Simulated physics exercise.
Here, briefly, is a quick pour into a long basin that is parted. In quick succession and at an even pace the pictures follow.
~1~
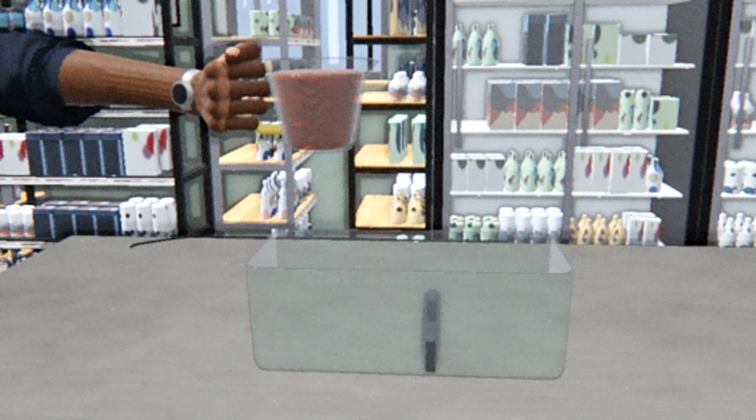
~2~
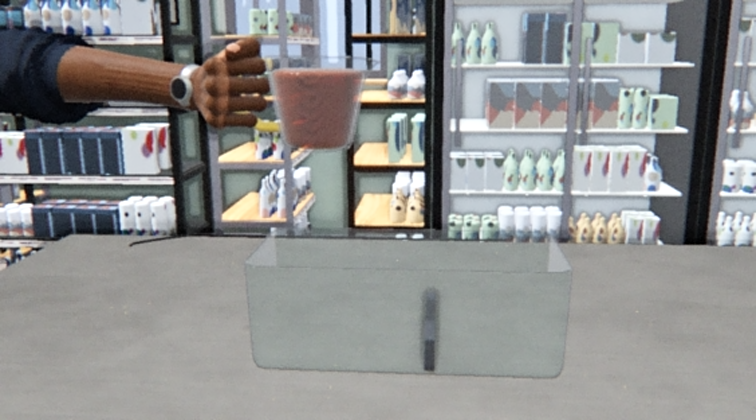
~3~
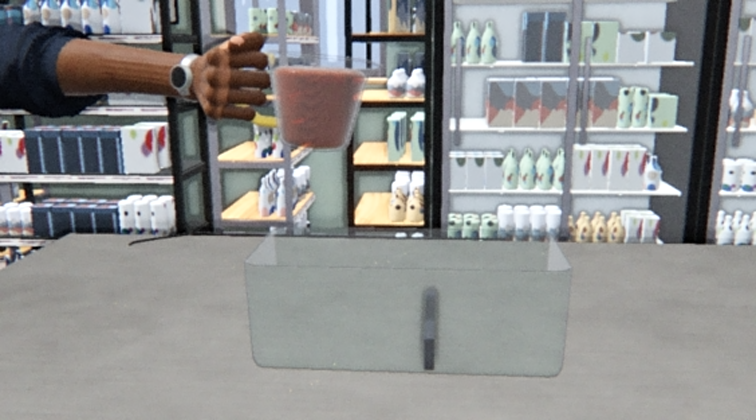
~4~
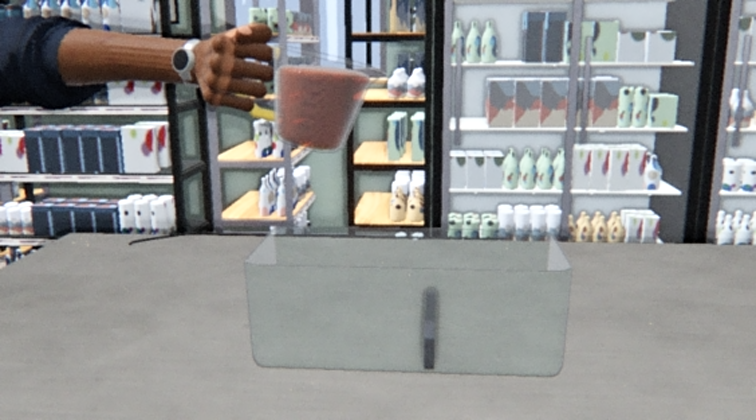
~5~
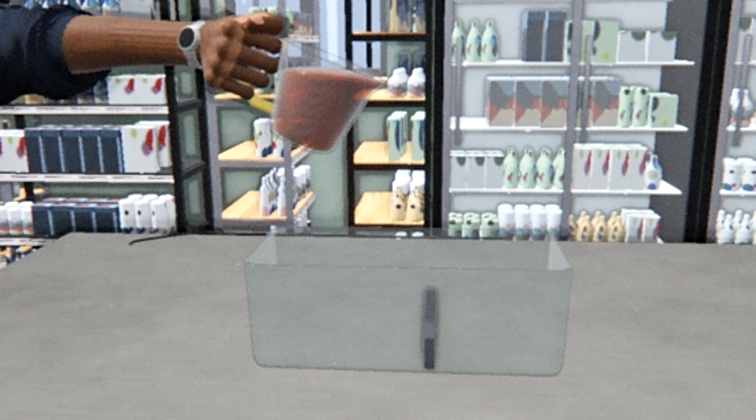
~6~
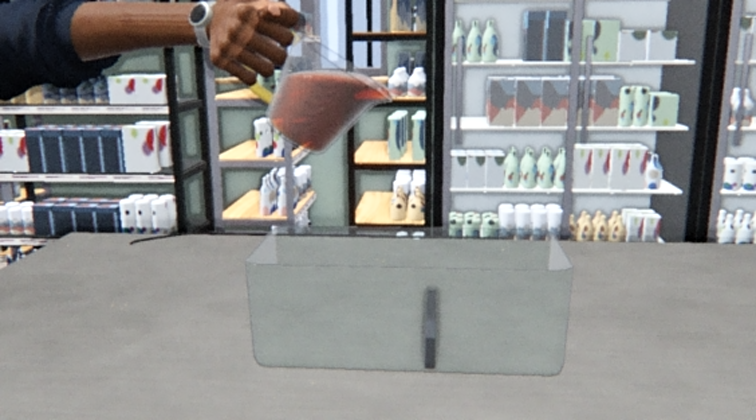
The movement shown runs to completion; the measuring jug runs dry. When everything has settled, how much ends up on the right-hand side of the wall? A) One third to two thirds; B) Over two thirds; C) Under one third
The answer is A.
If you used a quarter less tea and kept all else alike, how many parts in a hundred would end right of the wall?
That works out to some 25 %.
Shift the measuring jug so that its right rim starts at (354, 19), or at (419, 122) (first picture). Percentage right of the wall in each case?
About 25 % the first time, about 80 % the second.
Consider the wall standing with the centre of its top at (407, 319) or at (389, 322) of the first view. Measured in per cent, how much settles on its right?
Note - case one near 85 %, case two near 85 %.
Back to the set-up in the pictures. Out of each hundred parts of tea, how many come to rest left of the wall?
Something like 55 per cent, roughly.
A moment on, the measuring jug is tipped on its side and 37 per cent is still to pour, 2 is left of the wall and 22 right of it.
Next, the measuring jug is tipped right over and 3 per cent is still to pour, 42 is left of the wall and 43 right of it.
Then the measuring jug is tipped right over and 0 per cent is still to pour, 55 is left of the wall and 42 right of it.
Later the measuring jug is tipped right over and 0 per cent is still to pour, 56 is left of the wall and 43 right of it.
In the end 56 per cent lies left of the wall, 43 right of it and 2 outside.
